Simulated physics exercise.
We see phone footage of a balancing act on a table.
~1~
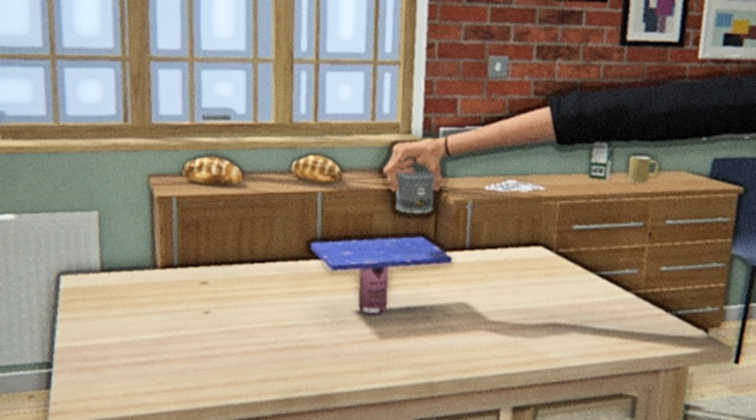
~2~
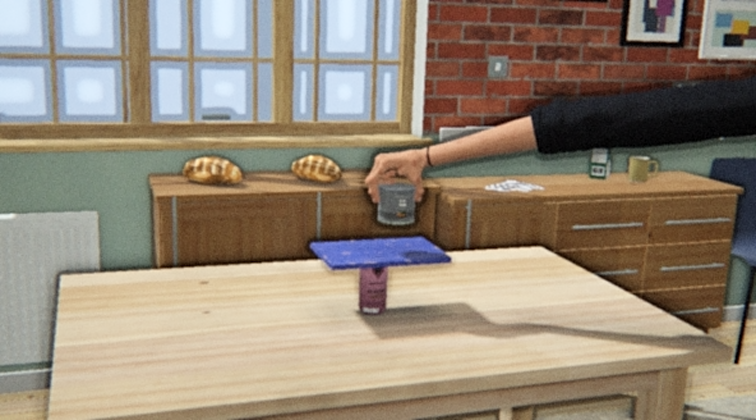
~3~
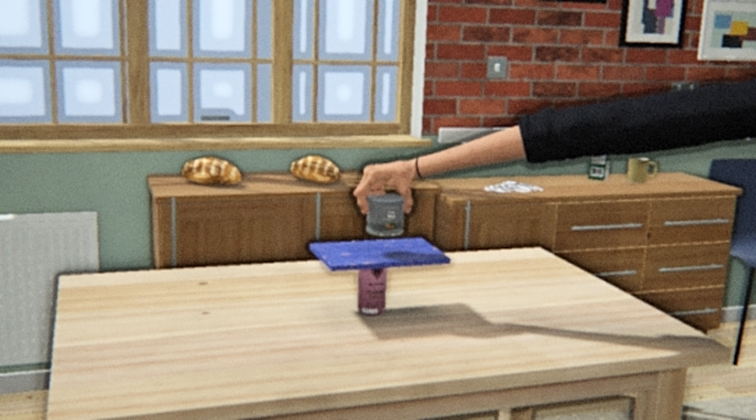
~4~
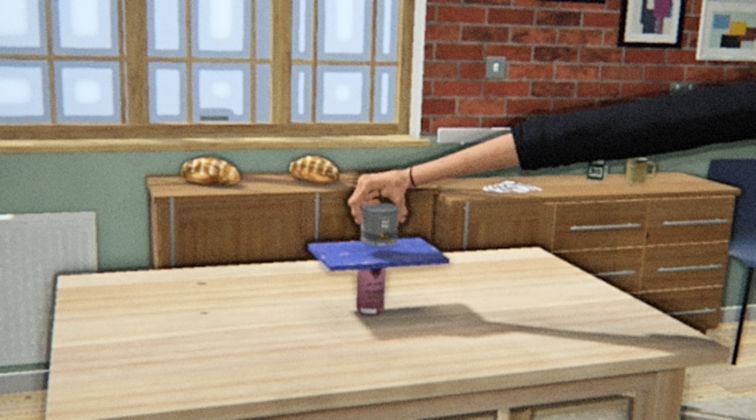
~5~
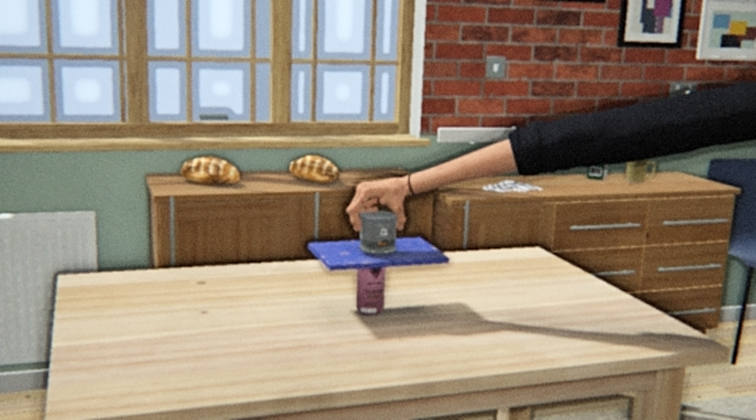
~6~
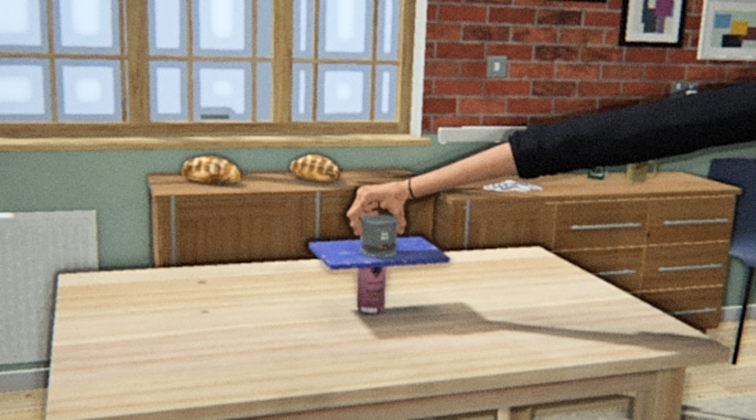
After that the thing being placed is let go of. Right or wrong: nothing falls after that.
Right.
Then, 0.30 s past the last view, nothing moves.
Then, 1.00 s past the last view, grey tin resting near (379, 236).
Finally, all 3 still in place. Final places as the last picture's camera would see them, grey tin near (379, 236). The stack stays up.
